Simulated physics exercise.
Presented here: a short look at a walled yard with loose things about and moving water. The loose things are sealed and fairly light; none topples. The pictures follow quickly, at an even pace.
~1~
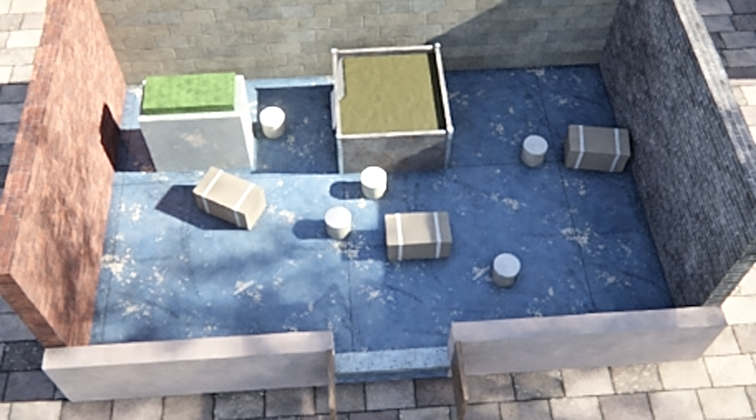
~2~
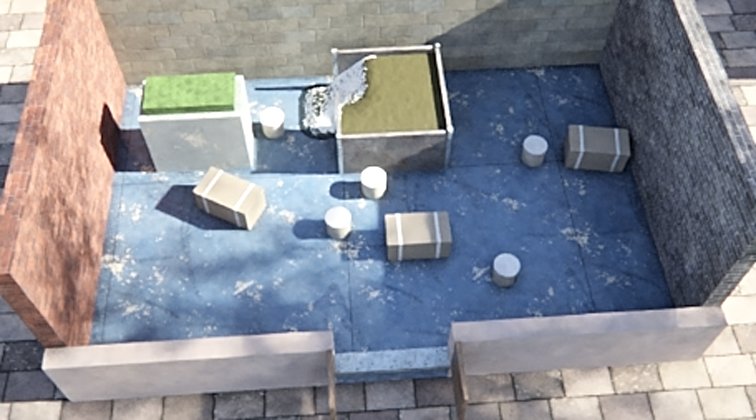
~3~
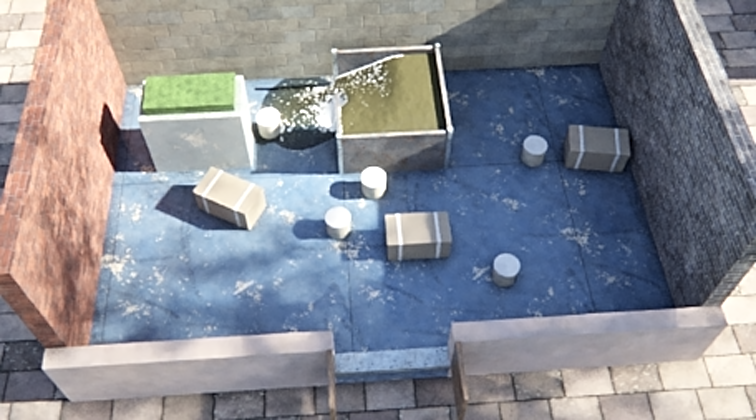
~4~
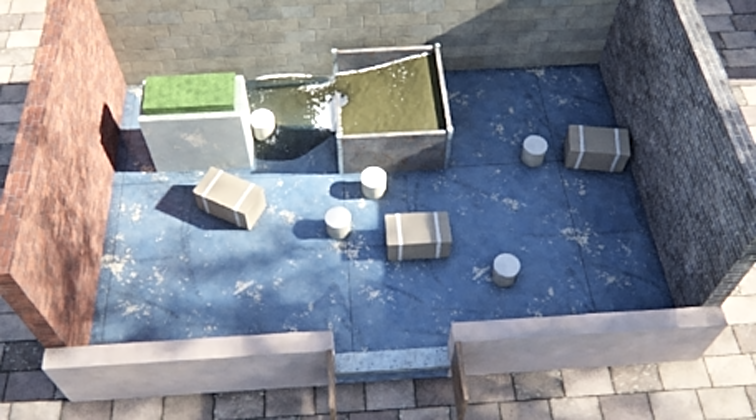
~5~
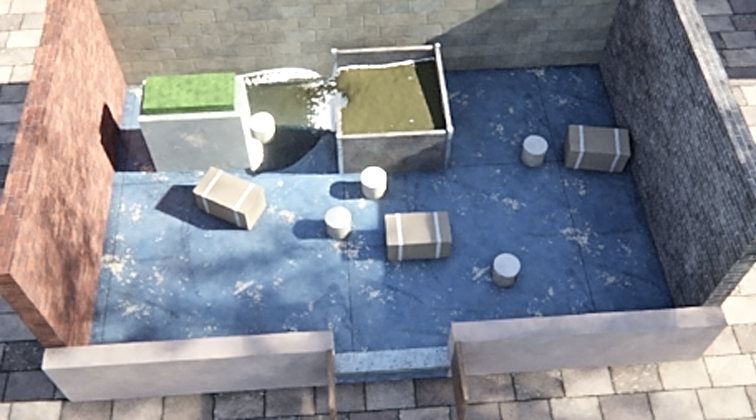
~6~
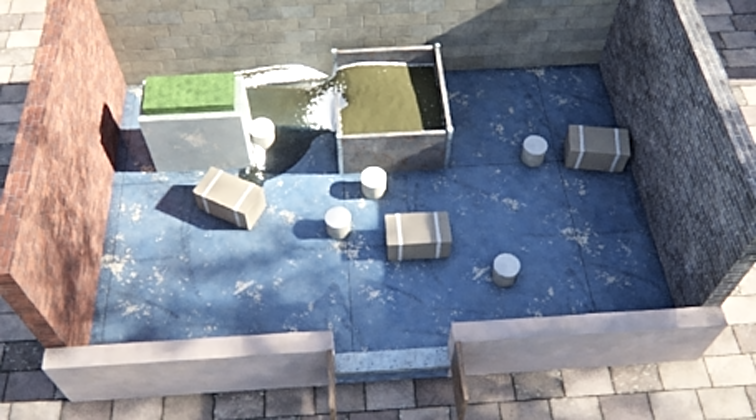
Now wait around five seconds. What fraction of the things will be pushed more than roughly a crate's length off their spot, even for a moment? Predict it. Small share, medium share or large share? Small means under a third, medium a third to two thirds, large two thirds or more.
A small share.
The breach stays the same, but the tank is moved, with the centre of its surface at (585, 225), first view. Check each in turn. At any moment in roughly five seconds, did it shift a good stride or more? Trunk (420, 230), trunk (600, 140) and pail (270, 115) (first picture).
In order: Went well off, remained close by, went well off.
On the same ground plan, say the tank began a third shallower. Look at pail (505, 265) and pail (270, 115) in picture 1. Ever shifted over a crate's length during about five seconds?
Order as asked - never got there, carried at least that far.
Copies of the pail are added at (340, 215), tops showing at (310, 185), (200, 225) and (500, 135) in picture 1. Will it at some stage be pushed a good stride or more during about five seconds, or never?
In sequence: Pushed clear, pushed clear, doesn't go far.
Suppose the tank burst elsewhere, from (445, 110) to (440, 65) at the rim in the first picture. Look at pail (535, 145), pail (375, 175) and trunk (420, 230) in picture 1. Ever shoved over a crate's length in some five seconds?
Well, in order they come out as beyond that mark, under that mark and under that mark.
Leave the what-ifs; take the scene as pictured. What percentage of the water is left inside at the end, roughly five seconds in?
98 %.
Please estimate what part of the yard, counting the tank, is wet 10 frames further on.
About 35 in a hundred.
A moment on, 1 of 8 are well off their spots; 0 afloat.
Next, 1 of 8 are well off their spots; 0 afloat.
Later, 2 of 8 are well off their spots; 0 afloat.
In the end, 2 of 8 are well off their spots, and 2 have been at some point; 1 afloat.
